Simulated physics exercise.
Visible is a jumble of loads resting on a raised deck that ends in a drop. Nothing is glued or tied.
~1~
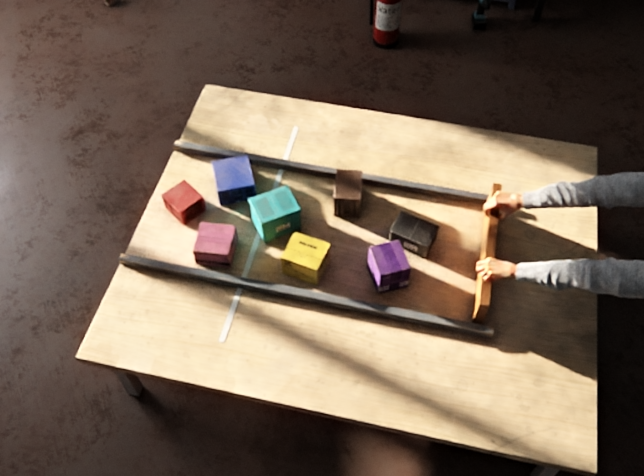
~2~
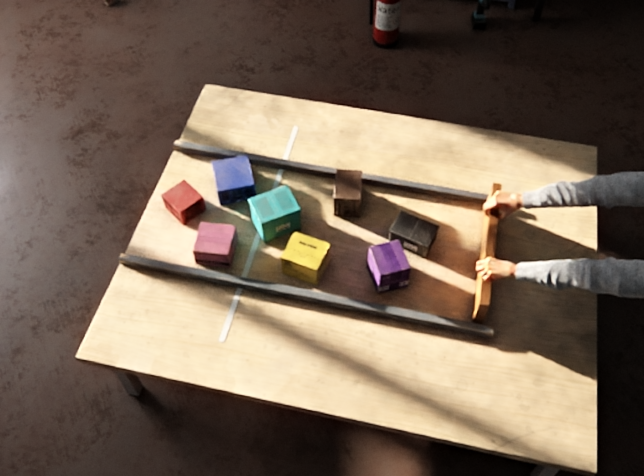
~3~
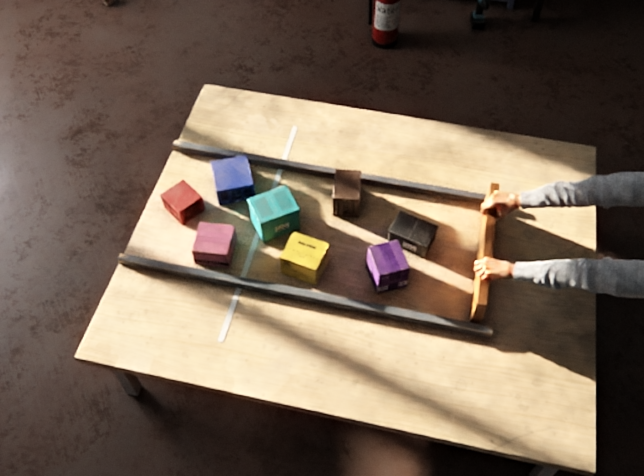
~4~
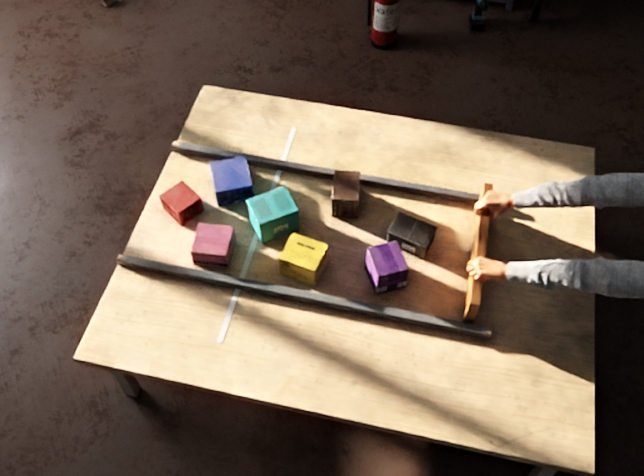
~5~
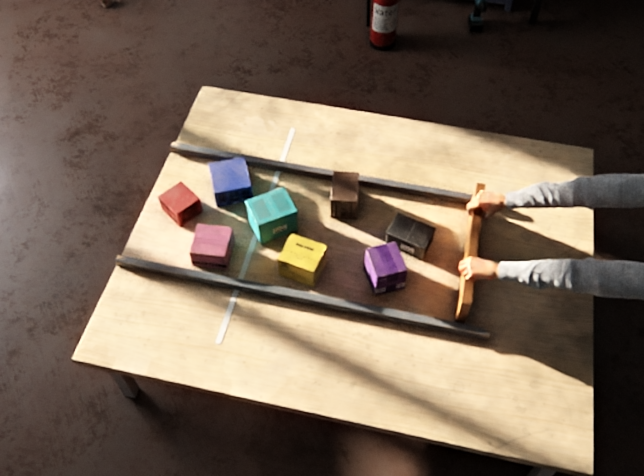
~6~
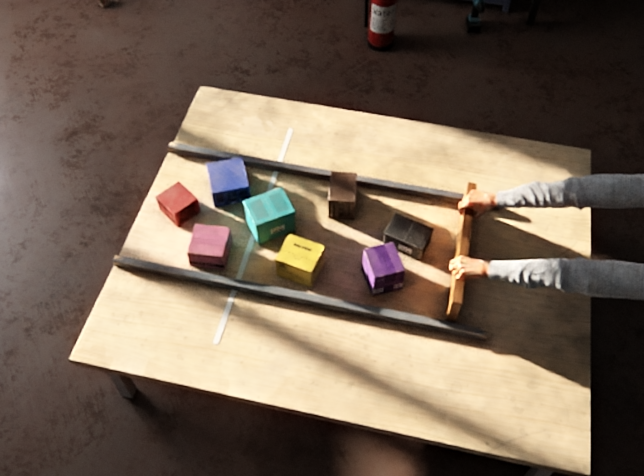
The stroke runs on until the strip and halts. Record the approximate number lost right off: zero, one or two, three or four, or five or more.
Number lost: Zero.
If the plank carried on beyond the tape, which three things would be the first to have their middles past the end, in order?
I'd say the red crate leads, followed by the pink box, then the turquoise tote.
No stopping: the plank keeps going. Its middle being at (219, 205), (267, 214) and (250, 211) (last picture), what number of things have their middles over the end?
First 2, then 0, then 0.
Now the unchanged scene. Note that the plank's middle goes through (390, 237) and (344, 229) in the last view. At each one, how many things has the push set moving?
I count 2 first and 4 after.
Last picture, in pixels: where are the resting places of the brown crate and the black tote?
The brown crate stops around (257, 179); the black tote around (238, 211).
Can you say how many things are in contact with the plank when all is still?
That would be 3 of them.
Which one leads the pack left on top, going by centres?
The red crate finishes nearest.
Early on, none off yet; red crate at rest near (178, 204); blue crate at rest near (229, 182); pink box at rest near (210, 247).
A while later, none off yet; red crate at rest near (178, 204); blue crate at rest near (228, 182); pink box travelled a little near (198, 244).
Finally, the number that fall off is zero.
